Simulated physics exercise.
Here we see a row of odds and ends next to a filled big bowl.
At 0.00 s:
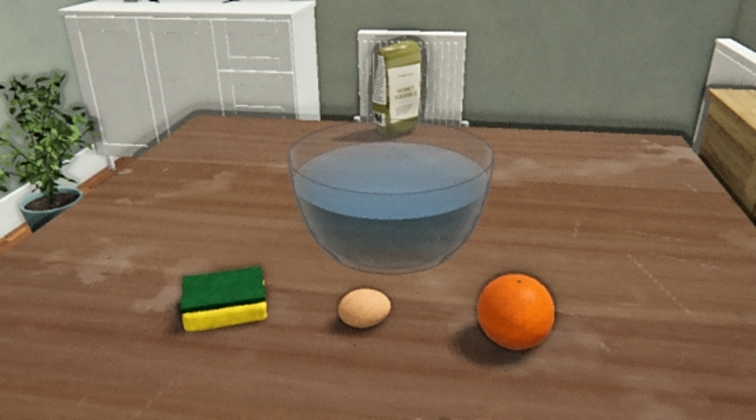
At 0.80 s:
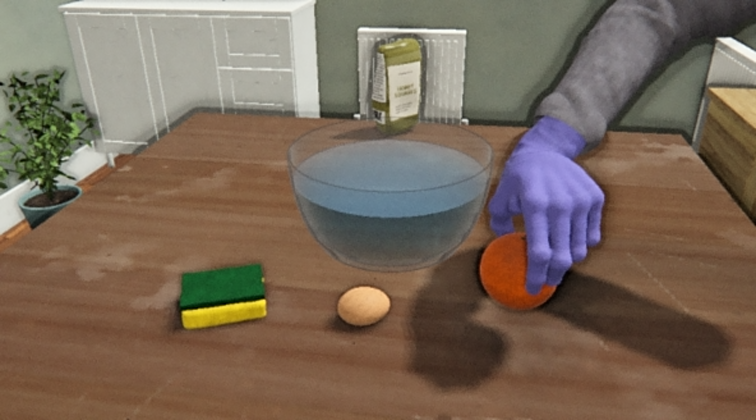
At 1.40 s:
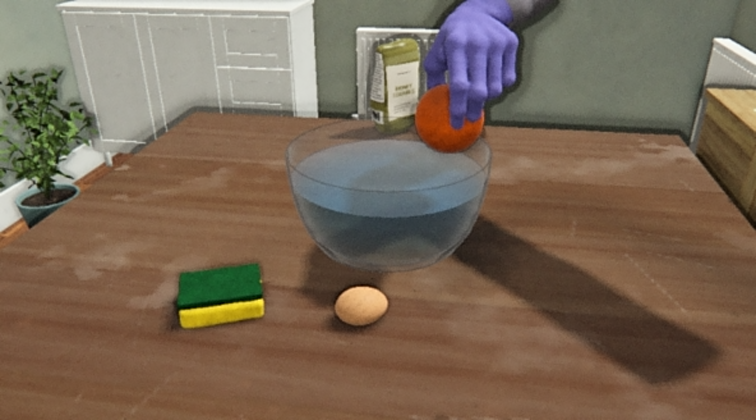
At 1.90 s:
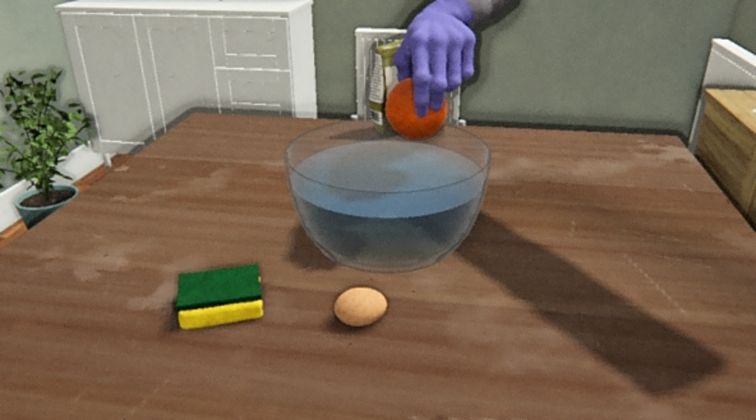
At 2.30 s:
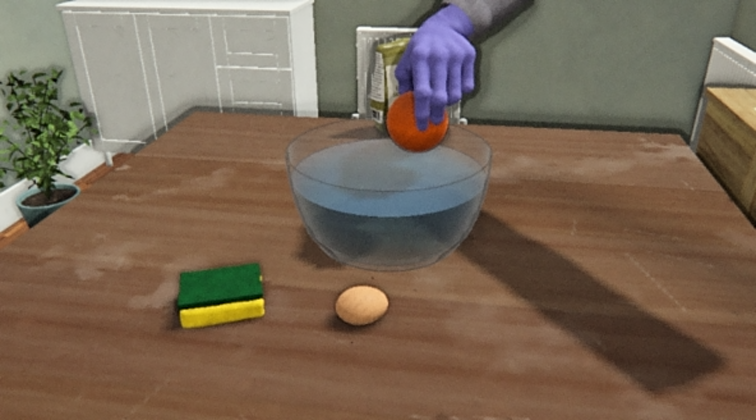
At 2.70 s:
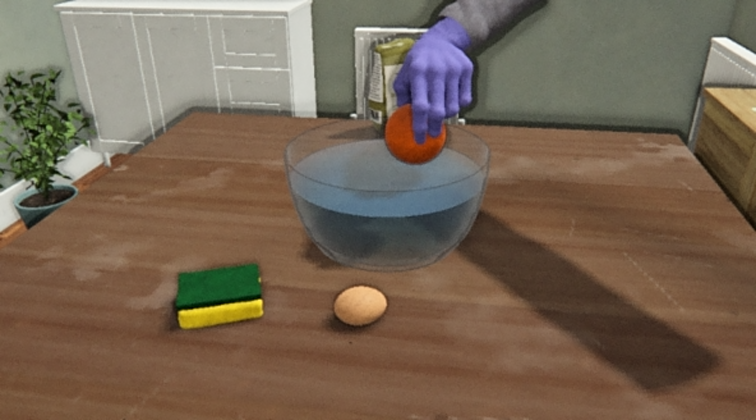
Purple-gloved hand picking up an orange beside an egg and sponge, carrying it over a glass bowl of water and lowering it.
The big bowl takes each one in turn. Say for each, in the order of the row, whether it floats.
The left one keeps afloat, the middle one goes under and the right one keeps afloat.
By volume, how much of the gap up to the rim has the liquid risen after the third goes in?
I'd put it near 16 per cent.
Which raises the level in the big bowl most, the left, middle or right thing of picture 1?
My pick is the rightmost of the three.
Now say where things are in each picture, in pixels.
In the first frame, the row from the left; sponge (225, 299); egg (365, 308); orange (516, 311).
In the second frame, a hand picks up the orange; orange (519, 270); egg (364, 306).
In the third frame, it is carried over; orange (450, 118); sponge (222, 296).
In the fourth frame, it is above the big bowl; orange (417, 108); egg (361, 306).
In the fifth frame, it comes down; orange (418, 121); sponge (223, 296).
In the sixth frame, it is just over the surface; sponge (221, 296); egg (361, 306); orange (416, 133).
By 4.0 s, the orange rides on the surface.
By 8.0 s, the egg sinks.
By 12.0 s, the sponge rides on the surface; afloat, sponge and orange.
